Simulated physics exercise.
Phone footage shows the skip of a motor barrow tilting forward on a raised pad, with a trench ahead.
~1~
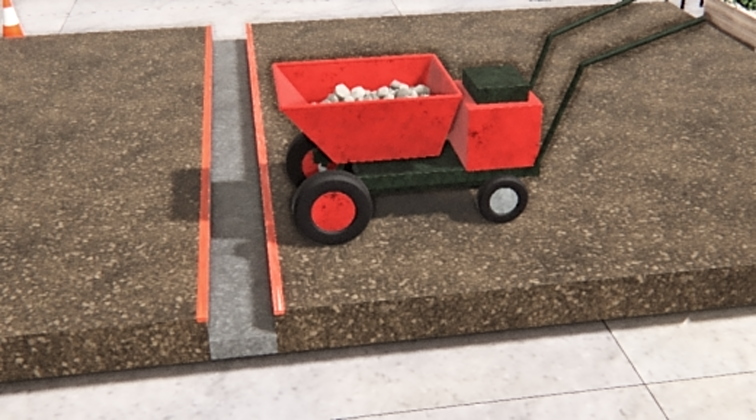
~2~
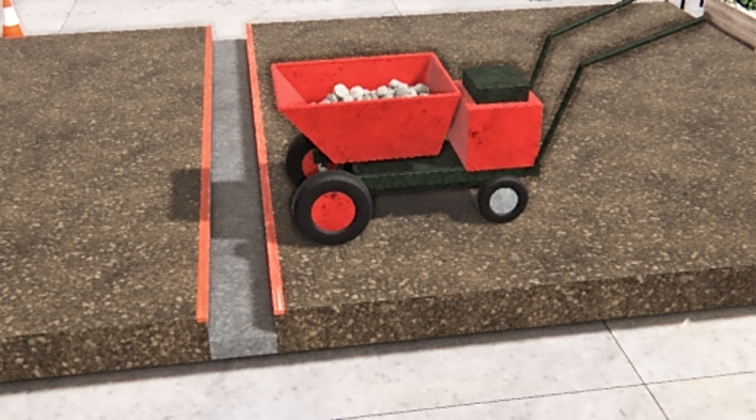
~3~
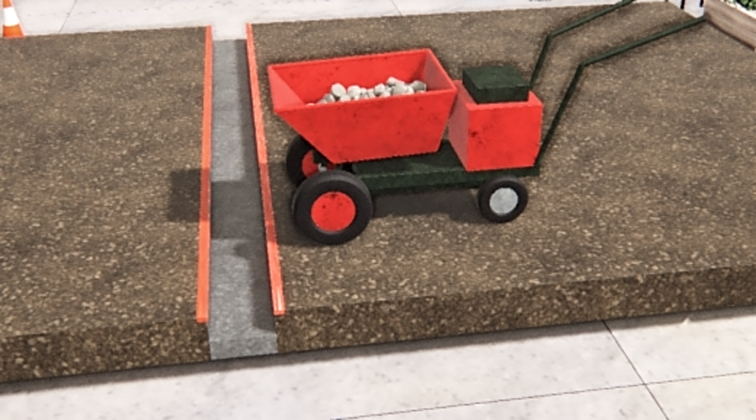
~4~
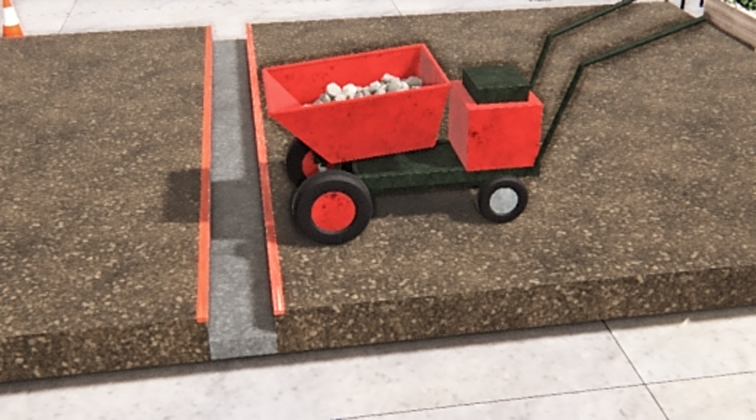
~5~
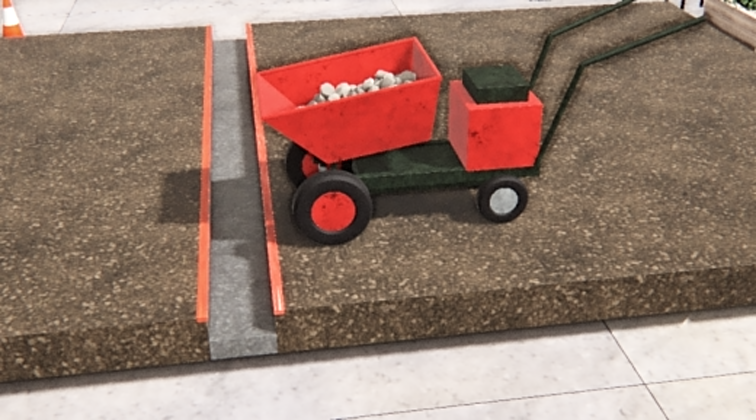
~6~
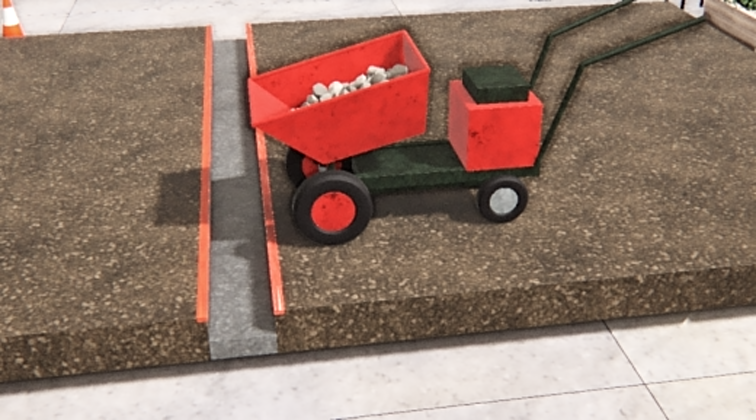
The clip shows a red motor barrow loaded with broken stones standing still beside a shallow trench on a raised brown pad; its skip stays level at first, then tilts slightly forward to the left, the stones still inside.
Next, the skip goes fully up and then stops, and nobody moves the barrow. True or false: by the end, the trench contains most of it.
False.
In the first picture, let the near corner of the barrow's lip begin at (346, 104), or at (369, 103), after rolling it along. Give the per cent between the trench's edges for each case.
Result: Try 1 = 80 %, try 2 = 70 %.
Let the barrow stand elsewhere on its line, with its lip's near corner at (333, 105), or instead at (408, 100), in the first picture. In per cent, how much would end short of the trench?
I'd put it at around 0 percent the first time and 40 percent the second.
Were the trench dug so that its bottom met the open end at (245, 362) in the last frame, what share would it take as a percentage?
The share would be close to 10 percent.
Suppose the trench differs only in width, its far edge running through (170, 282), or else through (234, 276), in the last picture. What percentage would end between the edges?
Close to 70 per cent in the first, close to 0 per cent in the second.
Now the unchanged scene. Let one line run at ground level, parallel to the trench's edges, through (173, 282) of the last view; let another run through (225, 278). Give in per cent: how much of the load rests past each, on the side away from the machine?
Around 40 in a hundred for the first, 70 in a hundred for the second.
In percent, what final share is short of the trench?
Roughly 0 per cent of the load.
Soon, skip tipped steeply; all in the skip.
A while on, skip tipped right over; most in the skip; a stray few in or heaped over the trench; about a quarter beyond it.
Towards the end, skip tipped right over; about a third in the skip; a small part in or heaped over the trench; about two thirds beyond it.
Finally, skip tipped right over; about a third in the skip; a small part in or heaped over the trench; about two thirds beyond it.
